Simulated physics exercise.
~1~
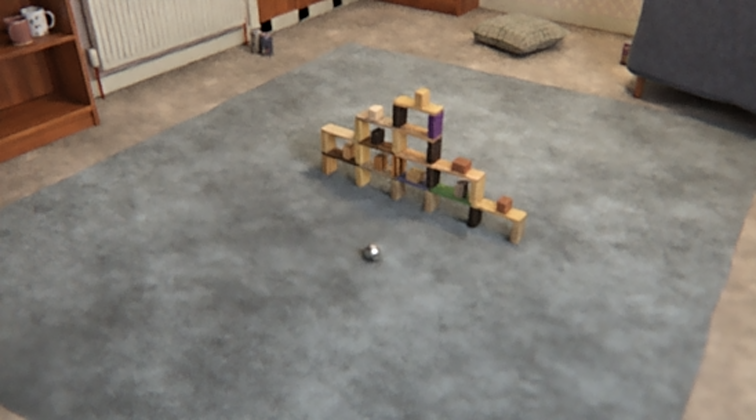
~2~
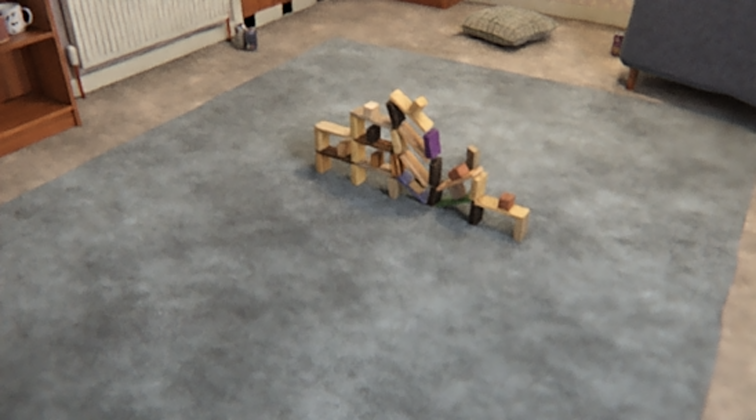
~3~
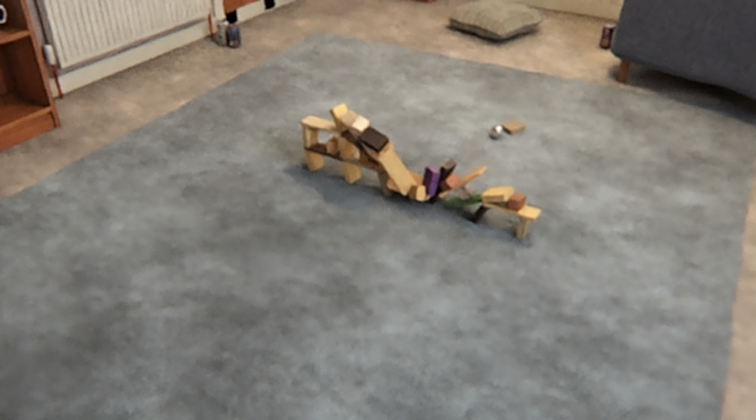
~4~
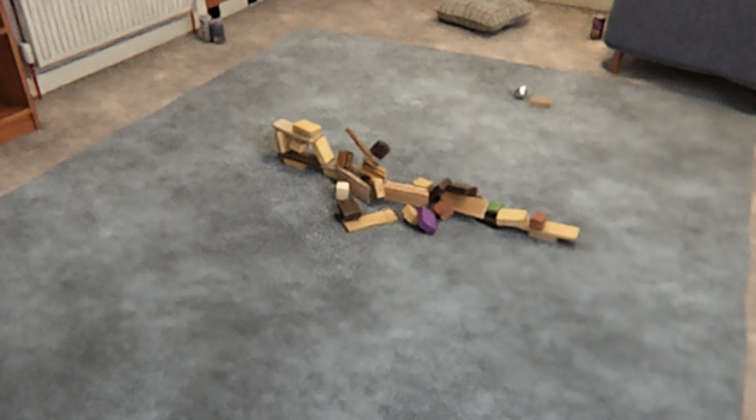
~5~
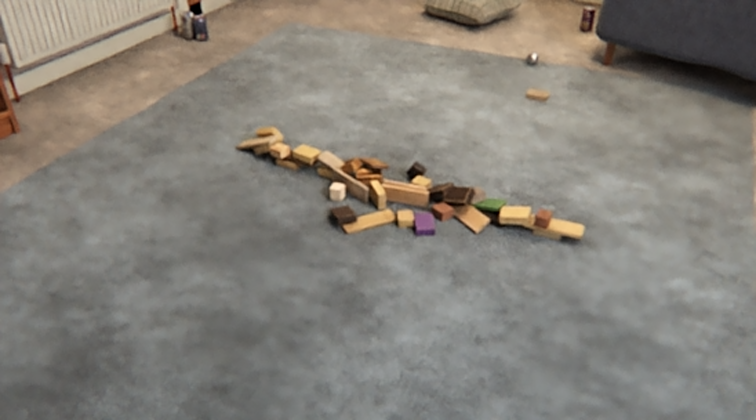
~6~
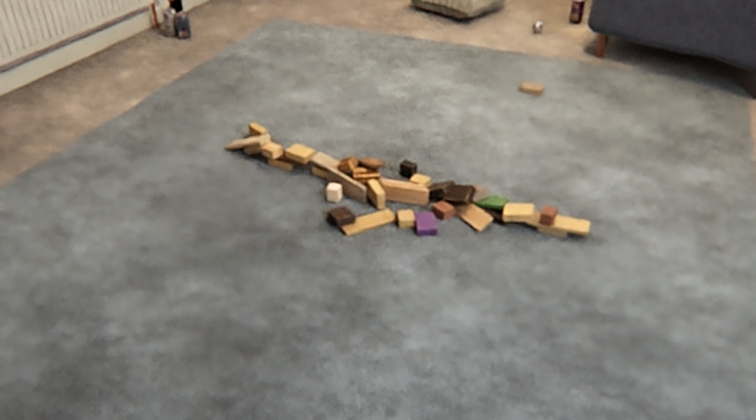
At first, a stepped structure of wooden uprights and boards, topped with loose blocks, stands on a grey-blue rug while a shiny ball sits in front of it. The ball passes into the structure, and the middle buckles, with the purple post leaning and the boards around it tipping. The ball emerges behind with a small block nearby as the tall centre caves in. The left side then topples too, and pieces spill forward onto the rug. At the end, everything lies in a low, scattered line, the purple post on its side, while the ball rolls away towards the sofa.
